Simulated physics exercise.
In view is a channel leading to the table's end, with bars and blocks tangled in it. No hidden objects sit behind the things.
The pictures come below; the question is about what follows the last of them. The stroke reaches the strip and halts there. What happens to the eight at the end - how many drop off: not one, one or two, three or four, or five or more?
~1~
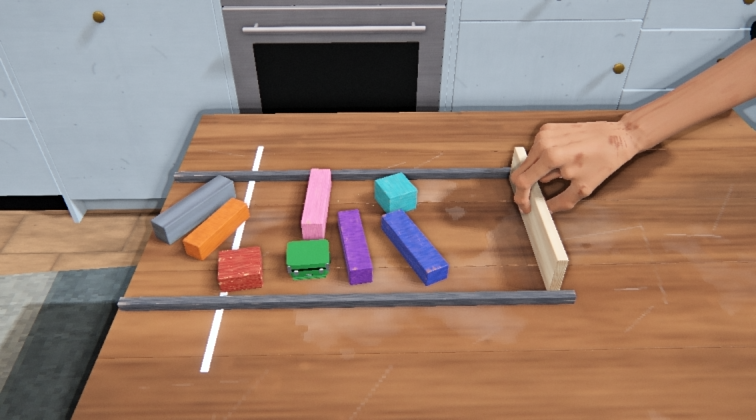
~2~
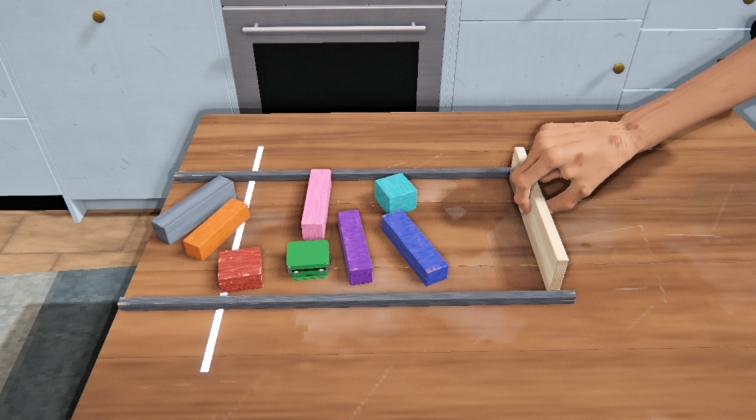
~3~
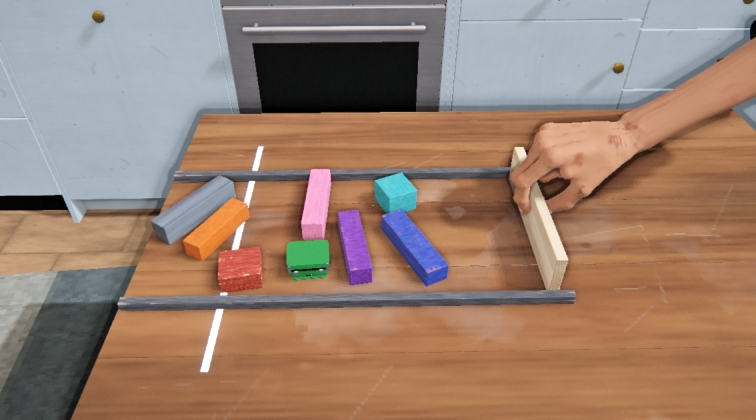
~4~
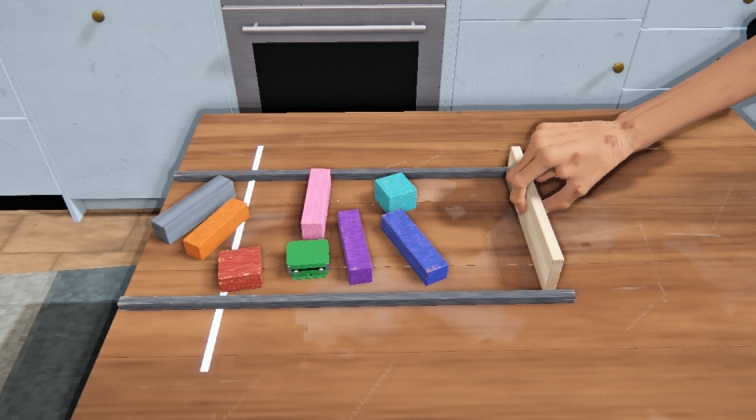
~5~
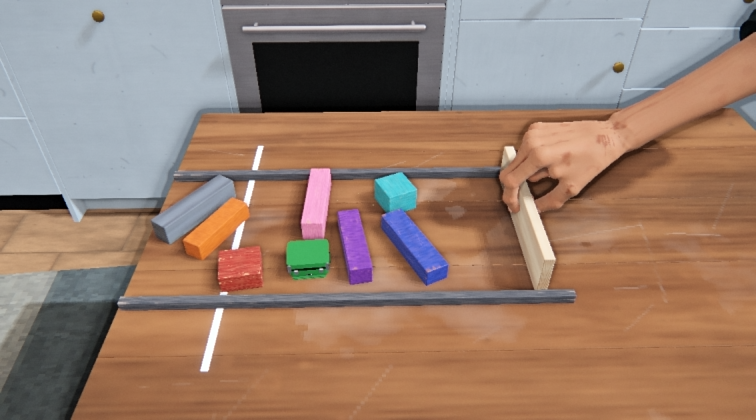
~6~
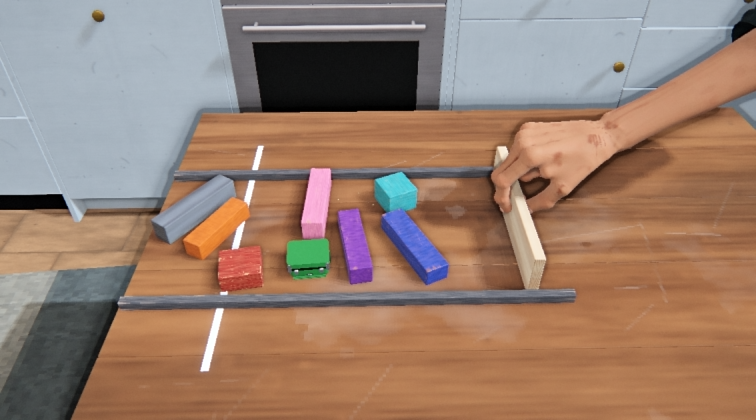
The push is going to knock off a lone one or a pair.
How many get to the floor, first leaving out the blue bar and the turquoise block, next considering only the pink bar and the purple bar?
Fallen: 0 in the first try, 0 in the other.
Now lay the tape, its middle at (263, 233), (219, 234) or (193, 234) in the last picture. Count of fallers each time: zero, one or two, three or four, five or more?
Try 1 - no fall at all; try 2 - either three or four; try 3 - five or more.
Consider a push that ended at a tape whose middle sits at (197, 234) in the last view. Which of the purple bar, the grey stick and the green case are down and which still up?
Here the purple bar remains in place while the grey stick drops down and the green case drops down.
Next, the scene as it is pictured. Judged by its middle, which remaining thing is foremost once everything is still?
Going by centres, it is the orange bar.
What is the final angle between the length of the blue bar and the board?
Roughly 0°.
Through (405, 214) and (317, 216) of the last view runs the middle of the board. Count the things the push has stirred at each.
At the one place 2, at the other 6.
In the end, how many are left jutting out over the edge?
The count would be 1.
Soon after, none off yet; grey stick at rest near (196, 208); orange bar at rest near (218, 228); red block at rest near (241, 269).
After that, none off yet; grey stick at rest near (196, 208); orange bar at rest near (218, 228); red block displaced about its own width near (208, 269).
In the end, the number that fall off is one or two; gone, red block and grey stick.
